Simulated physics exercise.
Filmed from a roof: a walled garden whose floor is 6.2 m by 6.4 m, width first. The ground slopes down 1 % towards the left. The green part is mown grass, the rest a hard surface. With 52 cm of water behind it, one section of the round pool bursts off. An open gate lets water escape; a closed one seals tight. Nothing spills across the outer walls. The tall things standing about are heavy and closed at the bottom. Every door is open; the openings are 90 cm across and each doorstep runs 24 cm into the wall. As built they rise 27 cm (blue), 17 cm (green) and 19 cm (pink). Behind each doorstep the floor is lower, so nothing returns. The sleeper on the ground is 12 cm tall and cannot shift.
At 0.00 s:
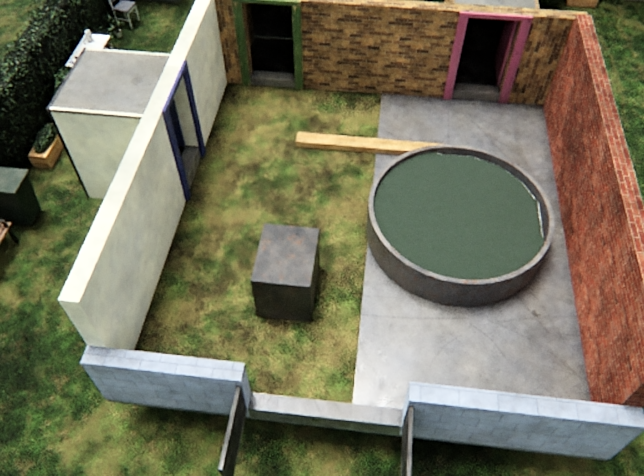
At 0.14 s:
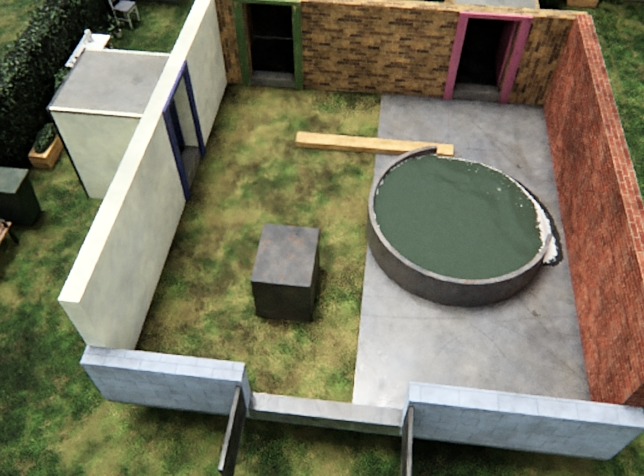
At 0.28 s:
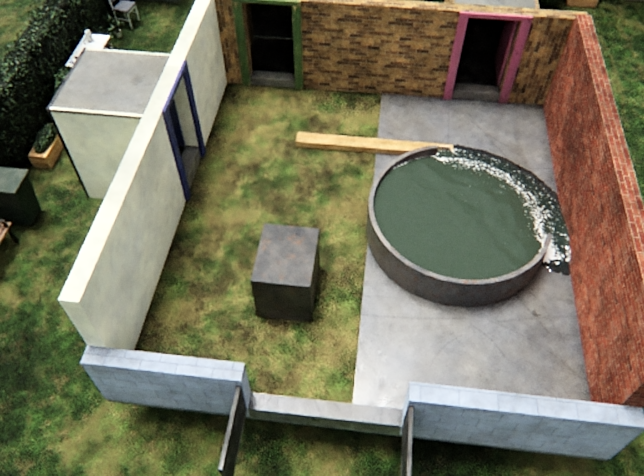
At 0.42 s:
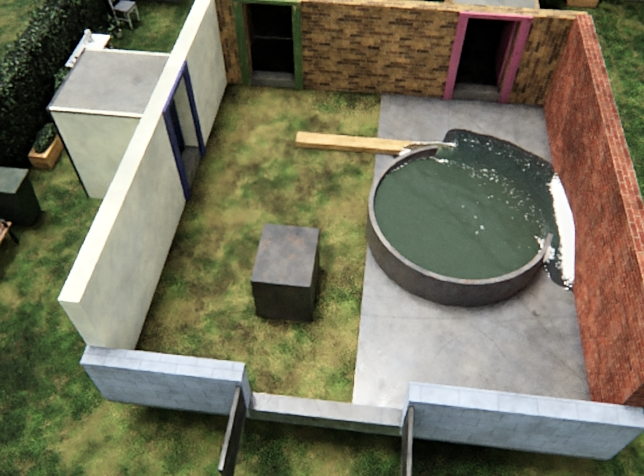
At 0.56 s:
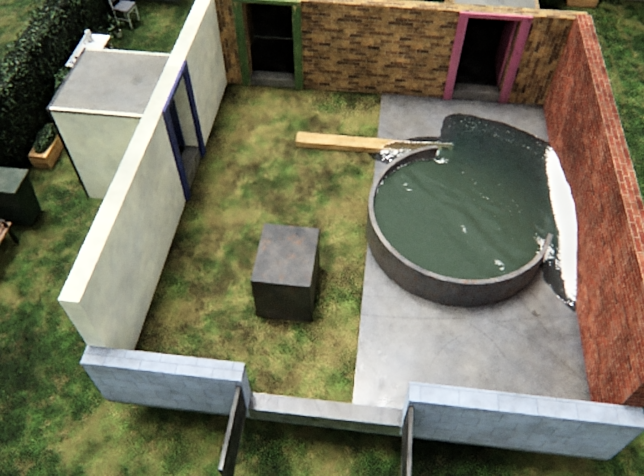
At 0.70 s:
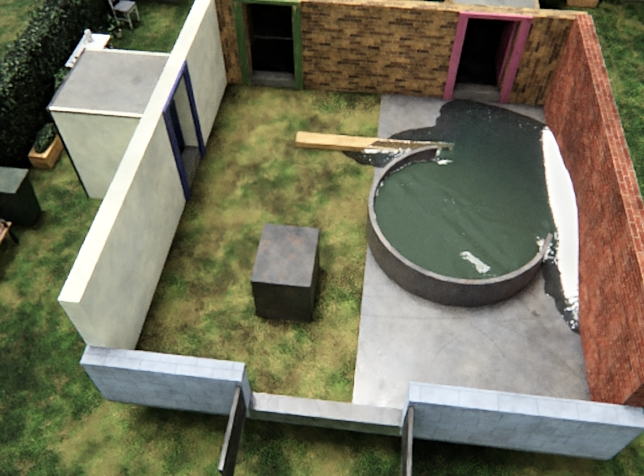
Dark green water slops over the far side of the round pool in a walled garden, then spreads across the grey paving along the red brick wall and back towards the pink-framed doorway, also reaching around the wooden plank.
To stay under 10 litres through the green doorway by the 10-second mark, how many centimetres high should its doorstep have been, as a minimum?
Close to 17 cm is just enough.
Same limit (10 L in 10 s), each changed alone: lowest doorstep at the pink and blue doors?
Roughly 32 cm at pink and 8.0 cm at blue.
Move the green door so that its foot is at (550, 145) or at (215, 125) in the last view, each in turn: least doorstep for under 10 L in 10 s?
About 30 and 18 cm.
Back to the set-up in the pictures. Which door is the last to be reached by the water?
It is the blue one.
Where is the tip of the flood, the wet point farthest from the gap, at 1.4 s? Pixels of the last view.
At about (588, 415).
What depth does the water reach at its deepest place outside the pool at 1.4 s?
Roughly 48 cm.
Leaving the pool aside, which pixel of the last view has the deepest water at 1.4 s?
Near (540, 107).
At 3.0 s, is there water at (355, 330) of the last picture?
It is still dry.
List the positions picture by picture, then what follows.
Still water, 52 cm deep, in the round pool at (459, 211); the green door at (270, 42) is dry, in the first picture.
The front is at a hidden place, 0.3 m from the gap on the far side; 0.6 m2 of floor is wet, 52 cm left at the back, in the second picture.
The gap is on the far side, the front 0.6 m out at a hidden place; the back of the round pool holds 52 cm, in the third picture.
The front is at (469, 134), 1.1 m from the gap on the far side; 2.9 m2 of floor is wet, 52 cm left at the back, in the fourth picture.
The gap is on the far side, the front 1.5 m out at (474, 119); the back of the round pool holds 52 cm, in the fifth picture.
The gap is on the far side, the front 1.9 m out at (480, 105); the back of the round pool holds 52 cm; the green door at (270, 42), 5.1 m from the gap, is still 2.4 m from the nearest water, in the sixth picture.
After 1.4 s water covers 30 % of the floor, deepest (48 cm) near (540, 107); it has not reached the green door.
After 3.0 s water covers 45 % of the floor, deepest (34 cm) near (532, 113); it has not reached the green door.
After 10.0 s water covers 95 % of the floor, deepest (14 cm) near (130, 365); 11 cm at the green door, 9 litres in over its 17 cm doorstep.
At the green door as built, the water arrived by 3.5 s and peaked near 21 cm at 6.0 s.
With a doorstep of 13.5 cm, 25 litres would have come in within the 10 s; with 18.5 cm, 5 litres. So under 10 litres takes about 17 cm.
